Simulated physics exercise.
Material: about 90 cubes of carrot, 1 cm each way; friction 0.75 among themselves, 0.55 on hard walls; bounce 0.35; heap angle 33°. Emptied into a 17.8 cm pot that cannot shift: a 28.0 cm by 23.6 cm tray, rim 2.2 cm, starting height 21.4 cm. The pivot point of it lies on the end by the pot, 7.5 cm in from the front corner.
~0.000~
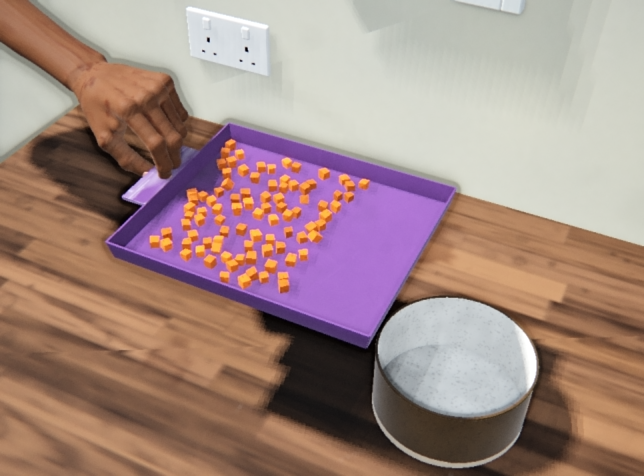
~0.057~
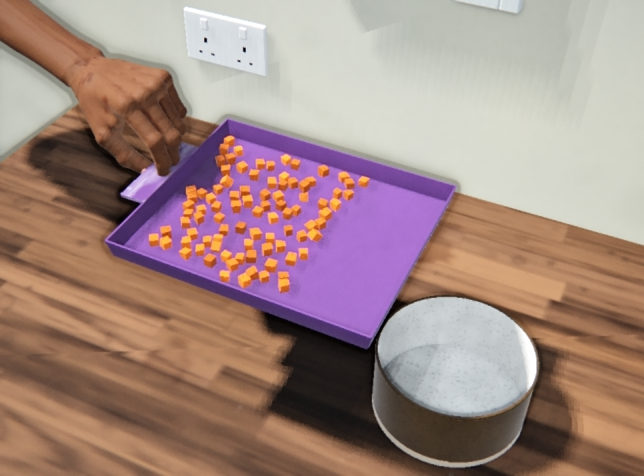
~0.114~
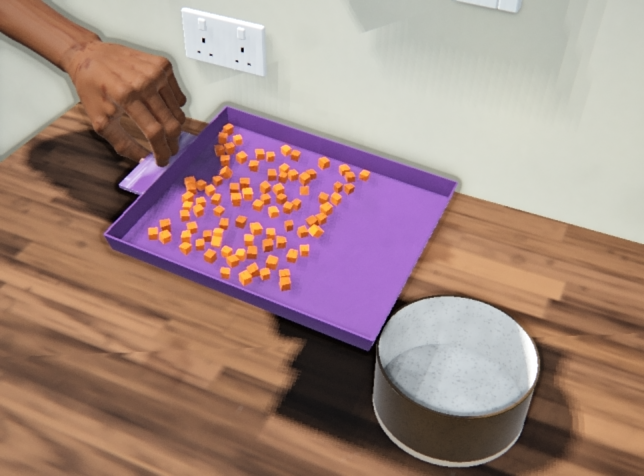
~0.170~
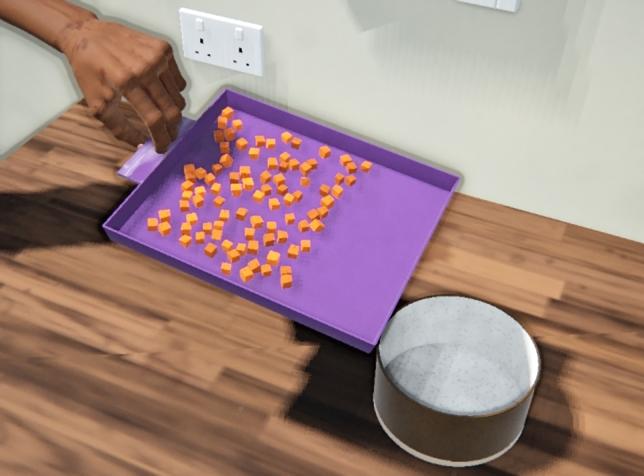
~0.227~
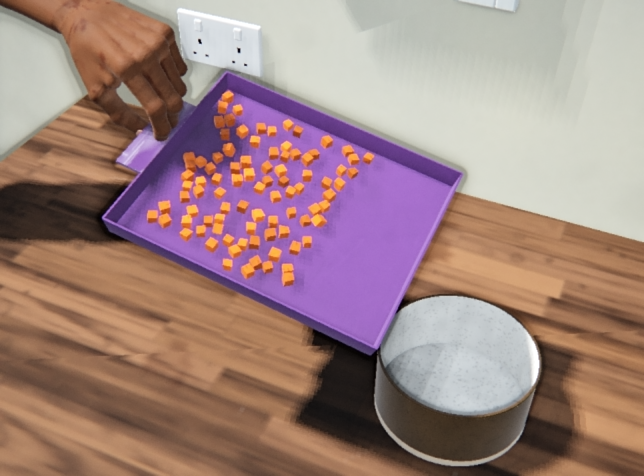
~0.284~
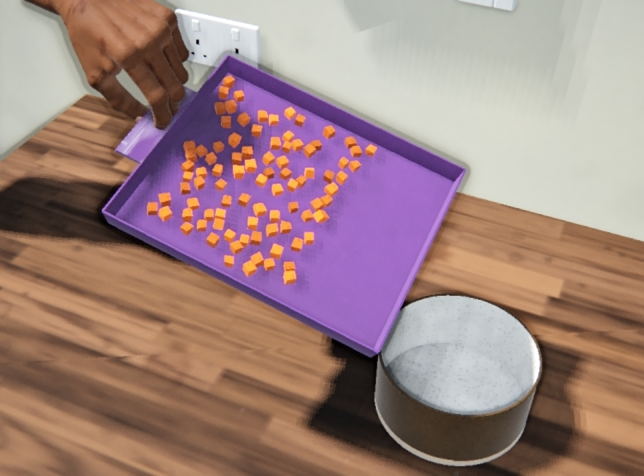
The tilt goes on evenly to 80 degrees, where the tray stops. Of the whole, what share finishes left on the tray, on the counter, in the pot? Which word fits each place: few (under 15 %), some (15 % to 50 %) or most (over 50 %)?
Tray gets some; counter gets most; pot gets few.
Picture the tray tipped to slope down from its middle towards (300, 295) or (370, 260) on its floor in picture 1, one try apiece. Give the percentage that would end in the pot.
That would be close to 0 per cent and then close to 35 per cent.
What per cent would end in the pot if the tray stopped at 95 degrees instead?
Around 0 per cent, then.
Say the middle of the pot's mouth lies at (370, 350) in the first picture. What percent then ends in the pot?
About 0 per cent.
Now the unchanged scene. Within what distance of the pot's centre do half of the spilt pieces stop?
Distance: Some 22 cm.
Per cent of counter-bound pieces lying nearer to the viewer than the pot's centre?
About 100 percent of the spill.
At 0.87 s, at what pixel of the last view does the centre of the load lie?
Approximately (367, 346) in the final picture.
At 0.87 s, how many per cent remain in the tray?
Close to 75 in a hundred.
After 0.64 s, tilt 49 degrees; the tray holds 100 %, the pot 0 %.
After 0.87 s, tilt 69 degrees; the tray holds 75 %, the pot 0 %.
After 1.21 s, tilt 80 degrees; the tray holds 35 %, the pot 0 %.
At rest (2.3 s), tray 35 %, counter 65 %, pot 0 %.
